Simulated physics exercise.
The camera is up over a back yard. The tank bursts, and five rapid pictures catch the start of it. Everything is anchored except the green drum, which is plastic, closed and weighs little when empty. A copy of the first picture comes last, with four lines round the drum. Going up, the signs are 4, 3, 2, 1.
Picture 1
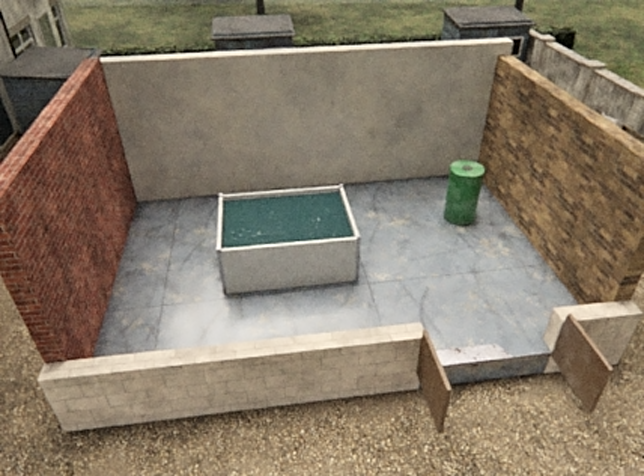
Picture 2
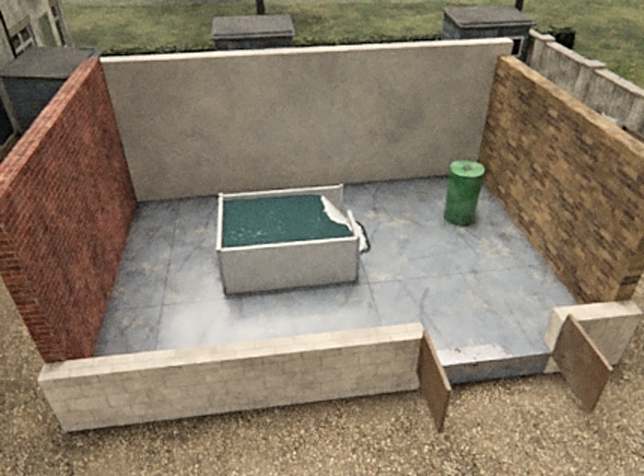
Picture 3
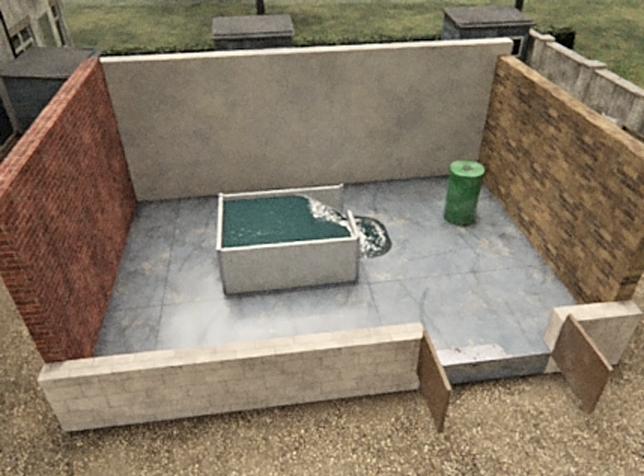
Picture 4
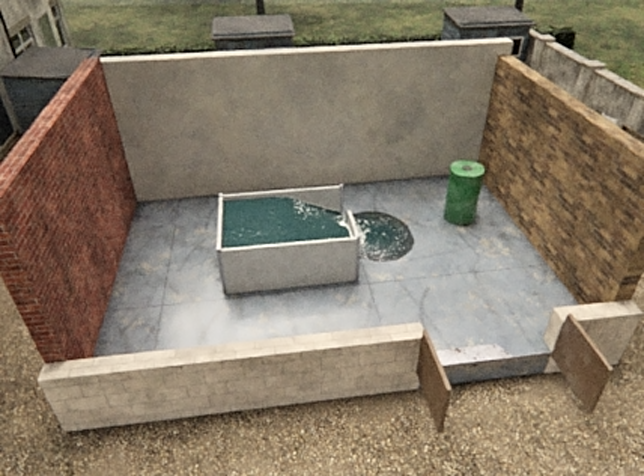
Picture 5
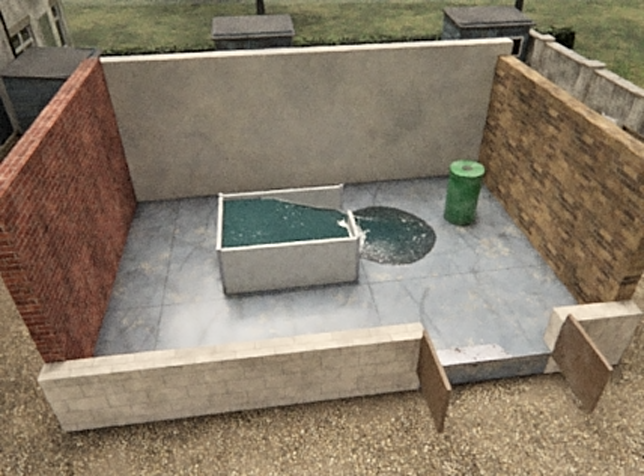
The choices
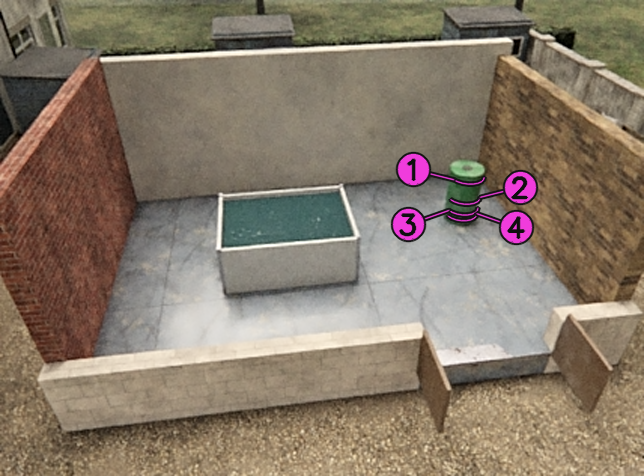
A pale rectangular tank full of dark green water stands in the middle of a walled back yard, seen from a fixed, raised view. Red brick rises on the left, grey wall behind and brown brick on the right, with a green drum at right and an open gate at front right. Water pours over the tank's right side, foaming white, and a dark puddle spreads rightward across the grey paving towards the drum.
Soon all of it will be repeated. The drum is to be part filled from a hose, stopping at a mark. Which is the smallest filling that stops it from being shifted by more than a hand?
Take 2.
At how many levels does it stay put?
Two of them.
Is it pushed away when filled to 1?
No, that is safe.
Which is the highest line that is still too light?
Here it is line 3.
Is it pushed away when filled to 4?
Yes, that goes wrong.
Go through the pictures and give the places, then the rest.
In the first frame, lid of the green drum at (468, 168); tank full, its middle at (286, 220); open gate at (487, 318).
In the second frame, 1 % of the ground under water, its edge towards the drum at (355, 223).
In the third frame, 3 % of the ground under water, its edge towards the drum at (381, 229).
In the fourth frame, 5 % of the ground under water, its edge towards the drum at (404, 229).
In the fifth frame, lid of the green drum at (468, 168); 7 % of the ground under water, its edge towards the drum at (428, 229).
In magenta, 1 at (473, 184); 2 at (469, 204); 3 at (467, 214); 4 at (466, 220); from the bottom up 4, 3, 2, 1.
For line 1, it does not move.
For line 2, it does not move.
For line 3, it is pushed about its own width away.
For line 4, it is pushed about its own width away.
